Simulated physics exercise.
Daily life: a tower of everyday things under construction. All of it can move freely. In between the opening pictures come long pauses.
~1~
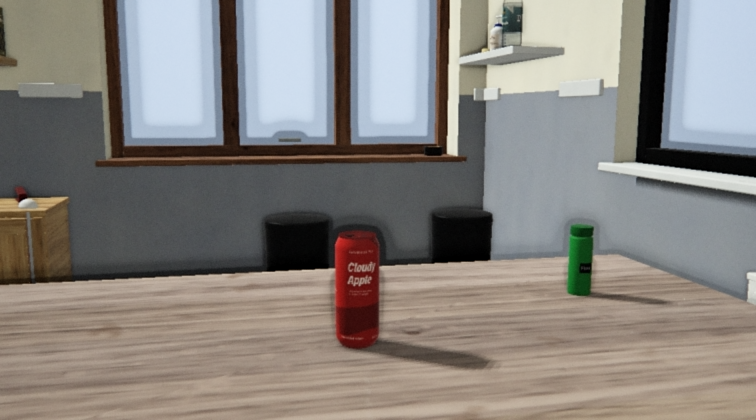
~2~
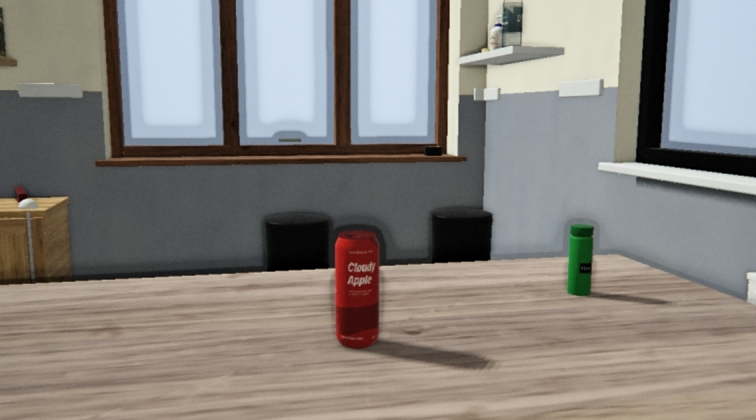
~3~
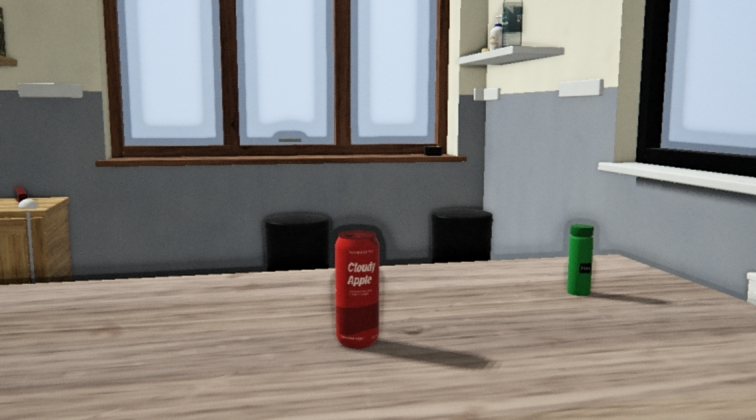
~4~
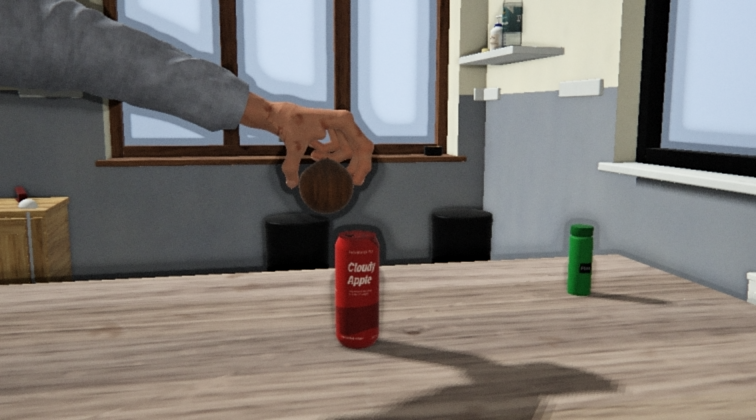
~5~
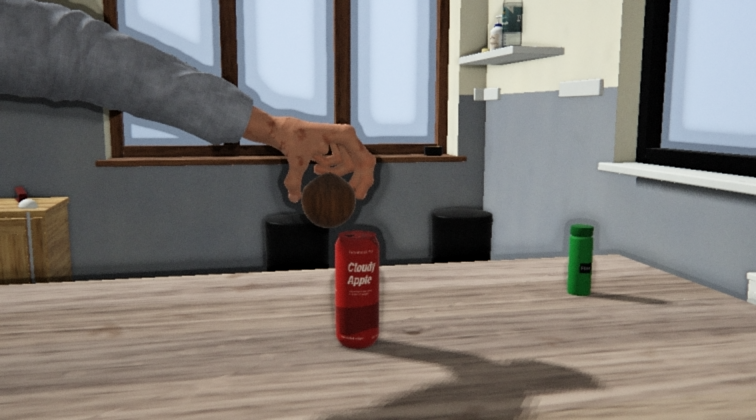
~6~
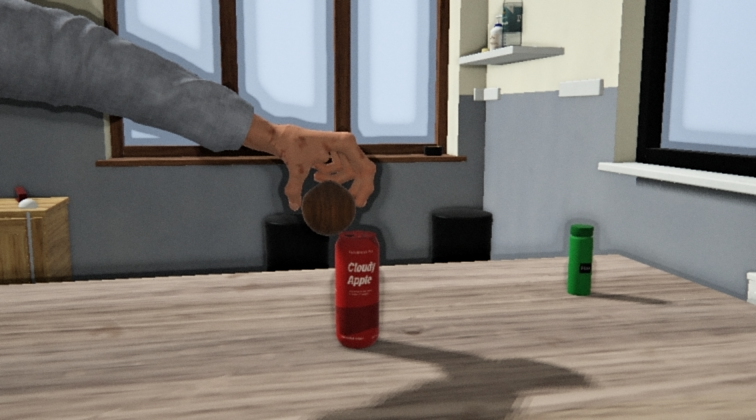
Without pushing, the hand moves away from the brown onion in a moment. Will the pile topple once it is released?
Some of it tumbles.
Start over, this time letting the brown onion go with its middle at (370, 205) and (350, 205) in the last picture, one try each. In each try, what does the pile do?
The pile remains stable in the first case, then in the second case it remains stable.
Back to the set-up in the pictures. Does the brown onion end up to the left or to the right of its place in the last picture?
Off leftwards in the picture.
Then, 0.50 s past the last view, brown onion now fallen.
Then, 0.60 s past the last view, things are still on the move.
Then, 0.80 s past the last view, as before.
Finally, fallen, brown onion; the other 2 still in place. Final places as the last picture's camera would see them, brown onion near (269, 324). The pile comes apart.
